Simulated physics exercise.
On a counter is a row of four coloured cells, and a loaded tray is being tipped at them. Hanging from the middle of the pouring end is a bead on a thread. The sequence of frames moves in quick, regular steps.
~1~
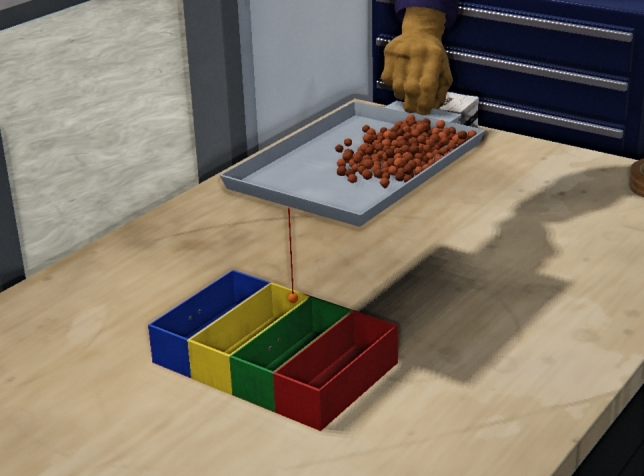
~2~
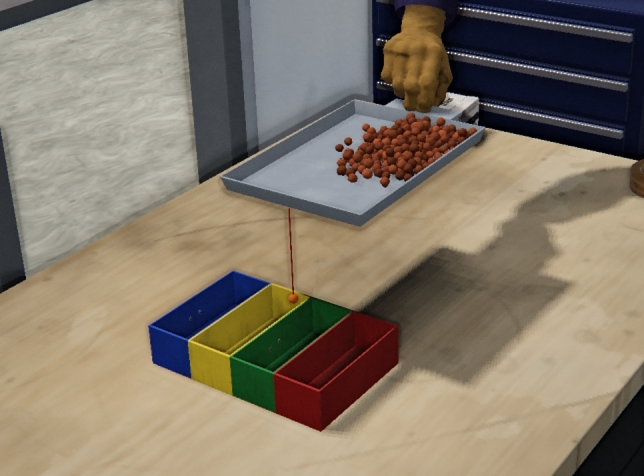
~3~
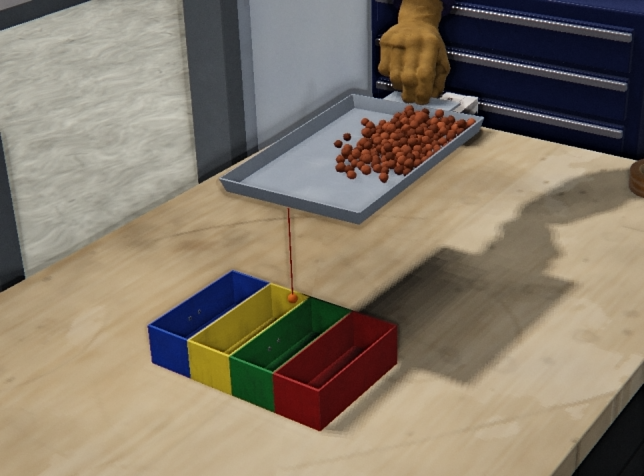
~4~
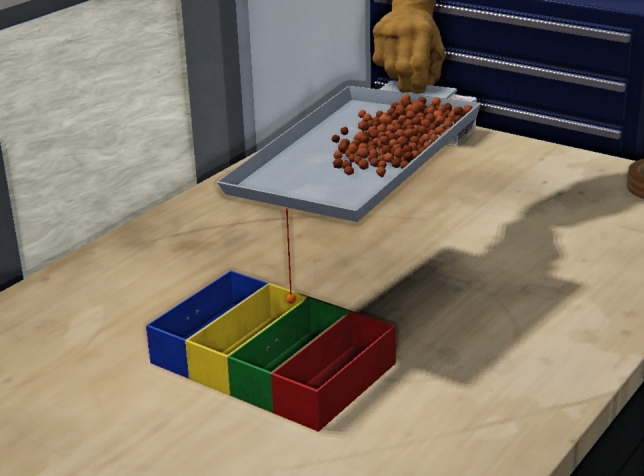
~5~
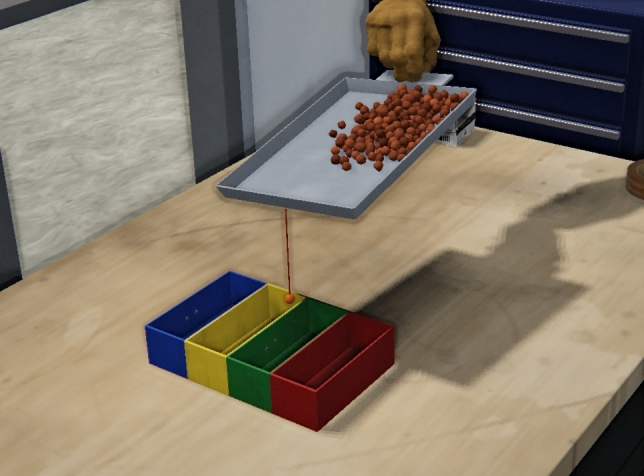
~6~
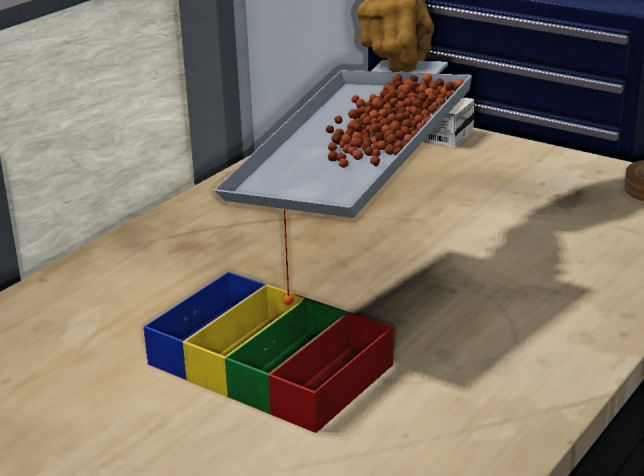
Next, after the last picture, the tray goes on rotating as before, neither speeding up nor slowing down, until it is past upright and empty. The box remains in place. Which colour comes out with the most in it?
Fullest: The blue cell.
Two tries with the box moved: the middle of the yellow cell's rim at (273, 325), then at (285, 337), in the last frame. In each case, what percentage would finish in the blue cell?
Roughly 40% first, roughly 20% second.
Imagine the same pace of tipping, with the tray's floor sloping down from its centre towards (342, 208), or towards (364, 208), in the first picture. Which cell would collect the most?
Well, with the first heading it's that red cell, and with the second it's the cell in red.
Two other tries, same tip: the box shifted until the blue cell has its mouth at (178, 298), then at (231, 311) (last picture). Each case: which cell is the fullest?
The yellow one, then the cell in blue.
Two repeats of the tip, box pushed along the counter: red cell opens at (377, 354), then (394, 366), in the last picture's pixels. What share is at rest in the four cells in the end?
First case: Some 40 %; second case: Some 10 %.
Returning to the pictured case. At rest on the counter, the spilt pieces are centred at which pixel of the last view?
My estimate puts the centre near (148, 314).
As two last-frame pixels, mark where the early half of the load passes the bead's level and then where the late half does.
(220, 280), then (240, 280).
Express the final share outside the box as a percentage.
Near 20 in a hundred.
Shortly afterwards, tray tipped steeply; the bulk on the tray; a little in the blue cell; a little falling or outside the box.
Next, tray tipped right over; near two thirds on the tray; near a quarter in the blue cell; only a few in the yellow cell; only a few in the green cell; a little falling or outside the box.
Some moments later, tray tipped past a quarter turn; near two thirds in the blue cell; near a quarter in the yellow cell; only a few in the green cell; near a quarter falling or outside the box.
In the end, tray tipped past a quarter turn; near two thirds in the blue cell; near a quarter in the yellow cell; only a few in the green cell; none at all in the red cell; near a quarter outside the box.
